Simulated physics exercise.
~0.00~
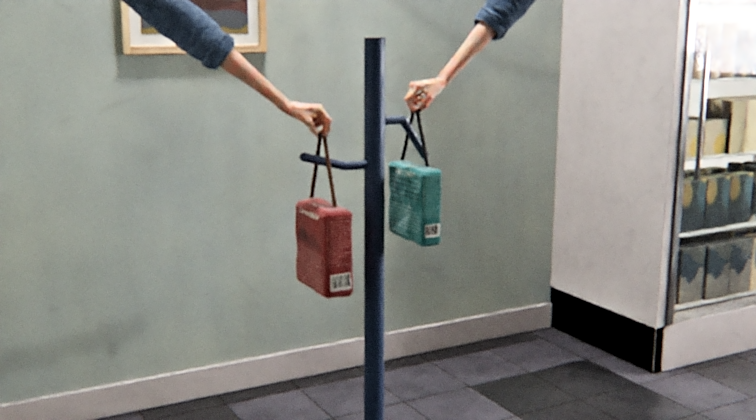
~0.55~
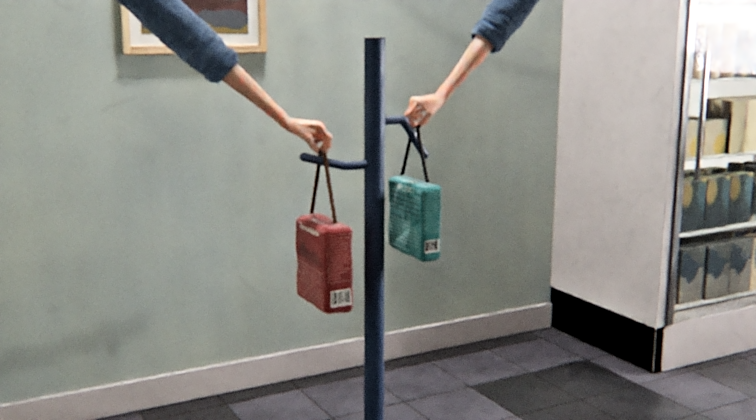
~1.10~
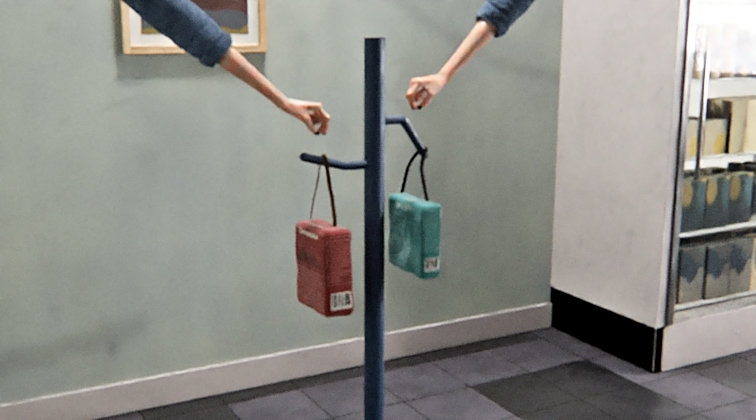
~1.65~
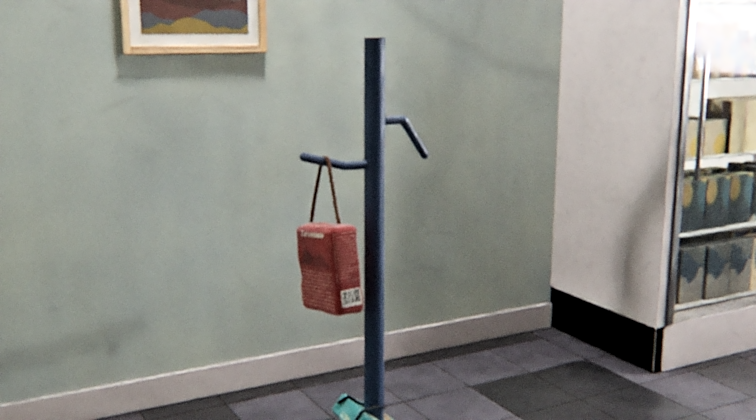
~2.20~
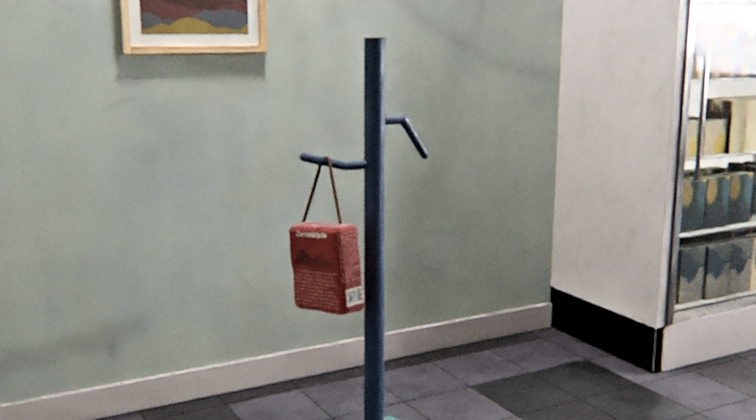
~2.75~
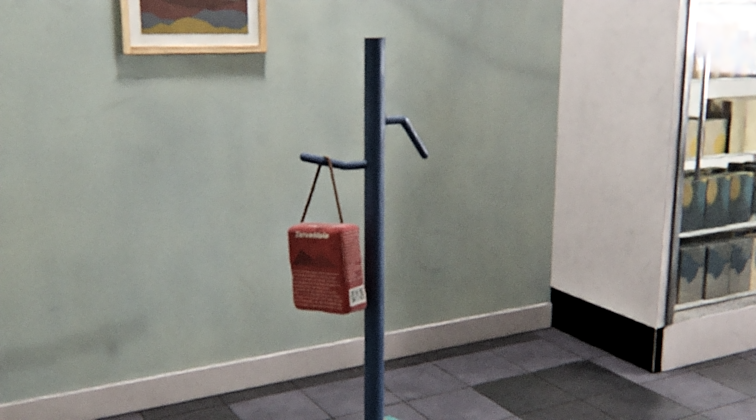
The footage shows two hands lowering a red bag and a turquoise bag by their loops onto the pegs of a blue coat stand, then letting go. The turquoise bag slips off the downward-bent right peg to the floor, while the red bag stays hanging on the left.
